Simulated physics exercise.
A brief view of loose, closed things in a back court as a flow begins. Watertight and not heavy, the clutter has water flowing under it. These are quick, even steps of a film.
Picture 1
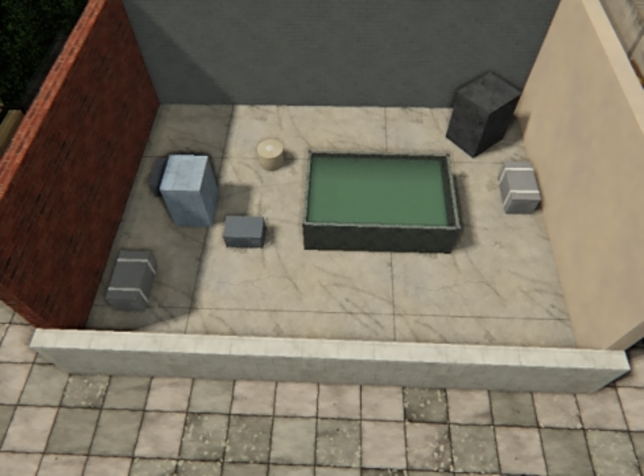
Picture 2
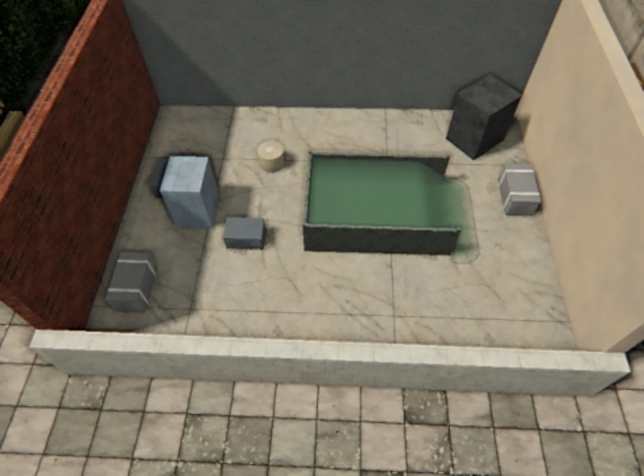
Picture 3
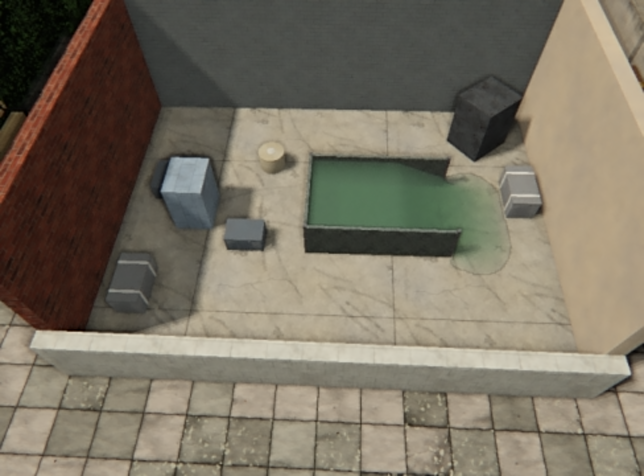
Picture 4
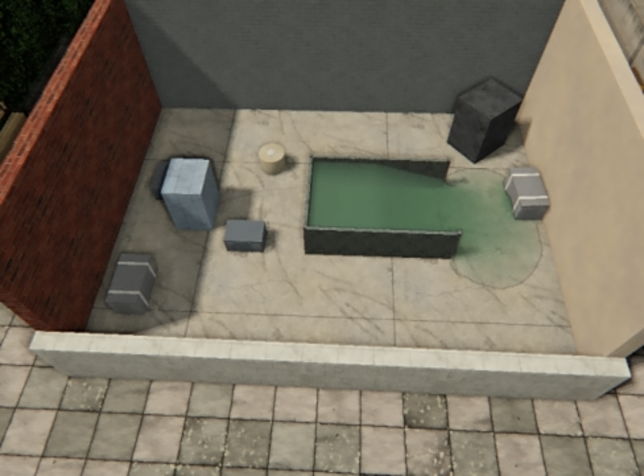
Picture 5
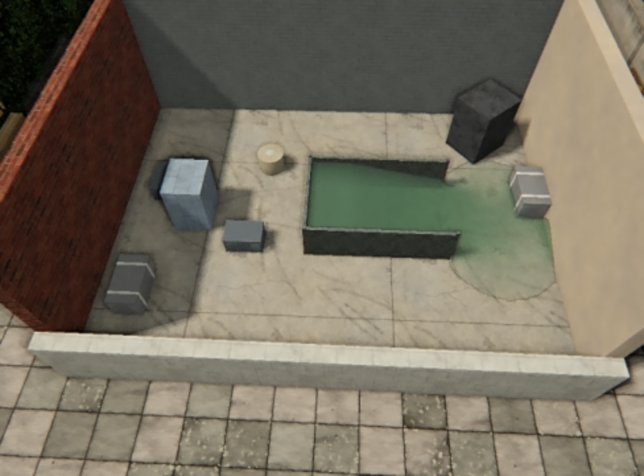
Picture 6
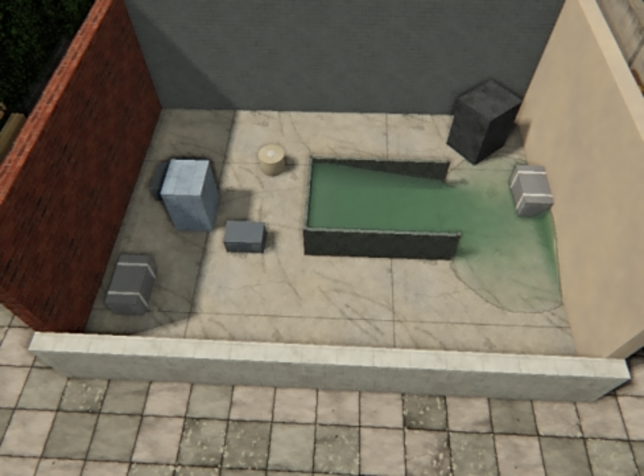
The footage shows green water spreading from the open right side of a rectangular tub across a walled court's pale floor, reaching a small grey box near the right wall, which shifts slightly while the other objects stay put.
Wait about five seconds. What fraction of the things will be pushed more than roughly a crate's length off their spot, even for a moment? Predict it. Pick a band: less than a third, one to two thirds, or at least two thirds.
The fraction is less than a third of them.
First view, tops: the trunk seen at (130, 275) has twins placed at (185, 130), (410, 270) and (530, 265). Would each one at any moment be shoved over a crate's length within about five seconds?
Stays put, shoved clear, shoved clear.
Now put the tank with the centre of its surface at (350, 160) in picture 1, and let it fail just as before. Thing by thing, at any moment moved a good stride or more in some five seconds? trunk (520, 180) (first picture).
From what I can tell, it got displaced that much.
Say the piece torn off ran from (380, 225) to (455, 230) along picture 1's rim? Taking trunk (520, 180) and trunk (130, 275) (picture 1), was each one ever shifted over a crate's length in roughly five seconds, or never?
Lab note, as listed: Reached that mark / reached that mark.
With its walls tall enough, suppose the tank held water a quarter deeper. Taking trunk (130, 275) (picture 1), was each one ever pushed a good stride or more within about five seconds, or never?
For this item: Stayed within that.
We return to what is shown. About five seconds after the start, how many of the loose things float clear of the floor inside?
3 of them.
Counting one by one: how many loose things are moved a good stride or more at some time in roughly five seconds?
So that is 1.
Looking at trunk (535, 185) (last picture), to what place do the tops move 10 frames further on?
Approximately at pixel (529, 138).
A moment on, 0 of 5 are well off their spots; 1 afloat.
Next, 1 of 5 are well off their spots; 1 afloat.
Later, 1 of 5 are well off their spots; 1 afloat.
In the end, 1 of 5 are well off their spots, and 1 have been at some point; 3 afloat.
